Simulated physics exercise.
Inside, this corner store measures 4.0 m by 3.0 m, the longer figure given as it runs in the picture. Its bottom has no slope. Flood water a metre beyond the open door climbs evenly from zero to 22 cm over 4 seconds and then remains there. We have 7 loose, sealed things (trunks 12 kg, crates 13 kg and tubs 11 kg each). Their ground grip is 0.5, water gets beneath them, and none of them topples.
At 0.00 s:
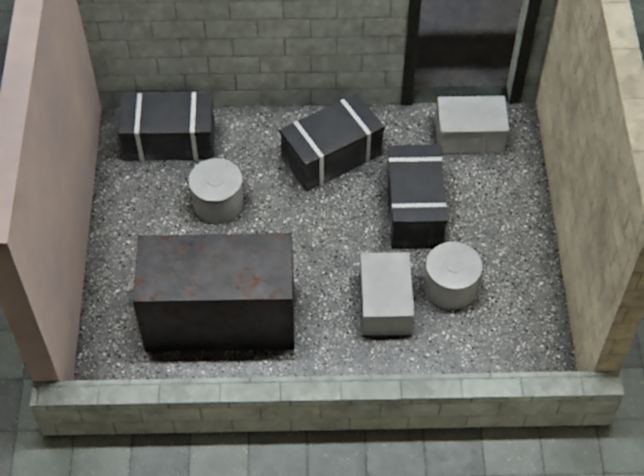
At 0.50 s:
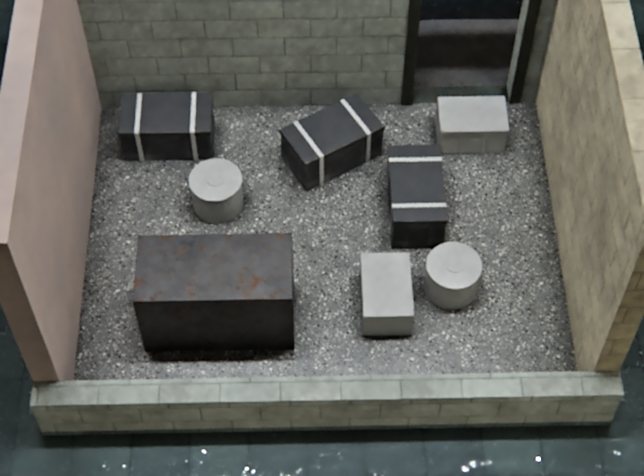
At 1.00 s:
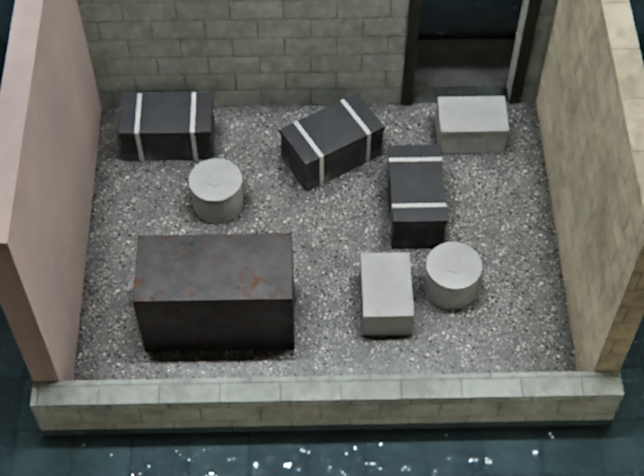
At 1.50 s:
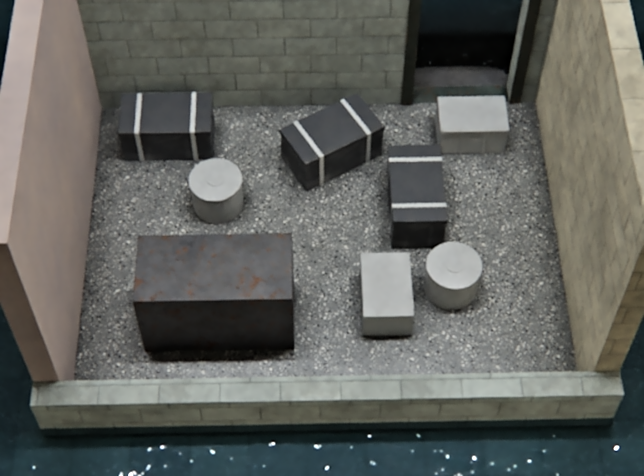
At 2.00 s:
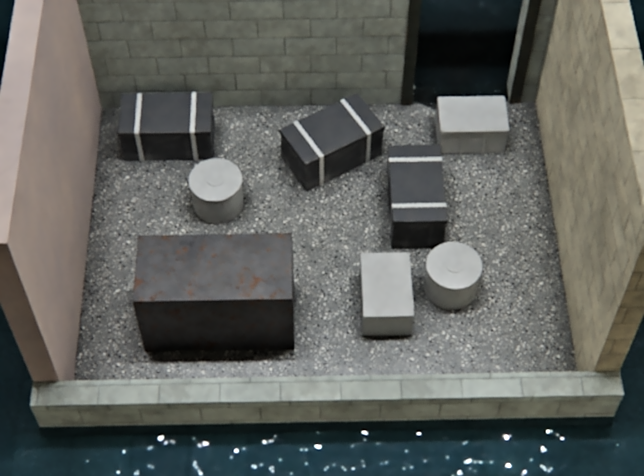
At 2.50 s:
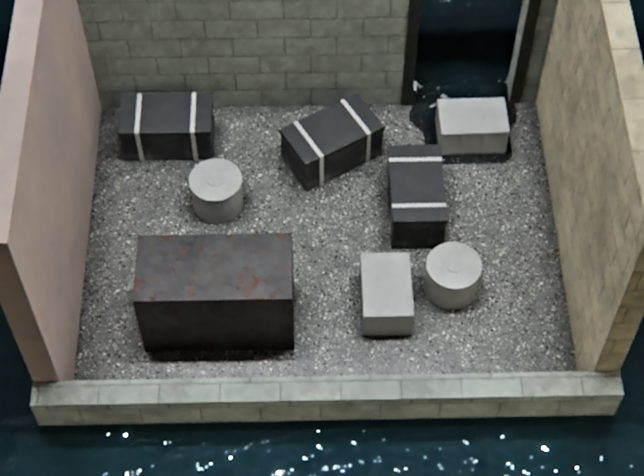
In the video, crates, tubs and trunks sit still on the gravel floor of a walled corner store while dark, glinting water covers the paving outside, then reaches the doorway and spreads around the pale crate just inside.
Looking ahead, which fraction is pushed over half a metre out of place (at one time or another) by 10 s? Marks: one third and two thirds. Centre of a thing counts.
Between one and two thirds.
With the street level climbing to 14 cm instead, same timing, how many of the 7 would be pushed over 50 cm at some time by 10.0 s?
So the tally would be 3.
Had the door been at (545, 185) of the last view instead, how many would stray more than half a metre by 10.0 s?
Result: 4.
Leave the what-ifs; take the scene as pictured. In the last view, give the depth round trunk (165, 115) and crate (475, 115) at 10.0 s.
First roughly 7 cm, second roughly 8 cm.
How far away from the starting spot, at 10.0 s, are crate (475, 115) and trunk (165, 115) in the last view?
In turn: 150 cm, 10 cm.
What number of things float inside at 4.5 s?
It comes to 0 of them.
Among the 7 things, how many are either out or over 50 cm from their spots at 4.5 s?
1.
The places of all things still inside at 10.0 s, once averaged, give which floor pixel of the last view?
Near (274, 233).
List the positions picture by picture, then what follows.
In the first frame, a crate at (473, 114) rests on the ground; a trunk at (166, 113) rests on the ground; water covers 0.0 m2; 0 of 7 have shifted.
In the second frame, a crate at (473, 114) rests on the ground; a trunk at (166, 113), on the bottom; water covers 0.0 m2; 0 of 7 have shifted.
In the third frame, a crate at (473, 114), on the bottom; a trunk at (166, 113) rests on the ground; 0.0 m2 under water; 0 of 7 have shifted.
In the fourth frame, a crate at (473, 114) rests on the ground; a trunk at (166, 113), on the bottom; 0.0 m2 under water; 0 of 7 have shifted.
In the fifth frame, a crate at (473, 114), on the bottom; a trunk at (166, 113) rests on the ground; 0.0 m2 under water; 0 of 7 have shifted.
In the sixth frame, a crate at (473, 115) rests on the ground; a trunk at (166, 113), on the bottom; 0.2 m2 under water; 0 of 7 have shifted.
After 3.5 s 1 of 7 are over 50 cm from their spots; 0 afloat.
After 4.5 s 1 of 7 are over 50 cm from their spots; 0 afloat.
After 7.0 s 4 of 7 are over 50 cm from their spots; 3 afloat.
After 10.0 s 4 of 7 are over 50 cm from their spots, and 4 have been at some point; 5 afloat.
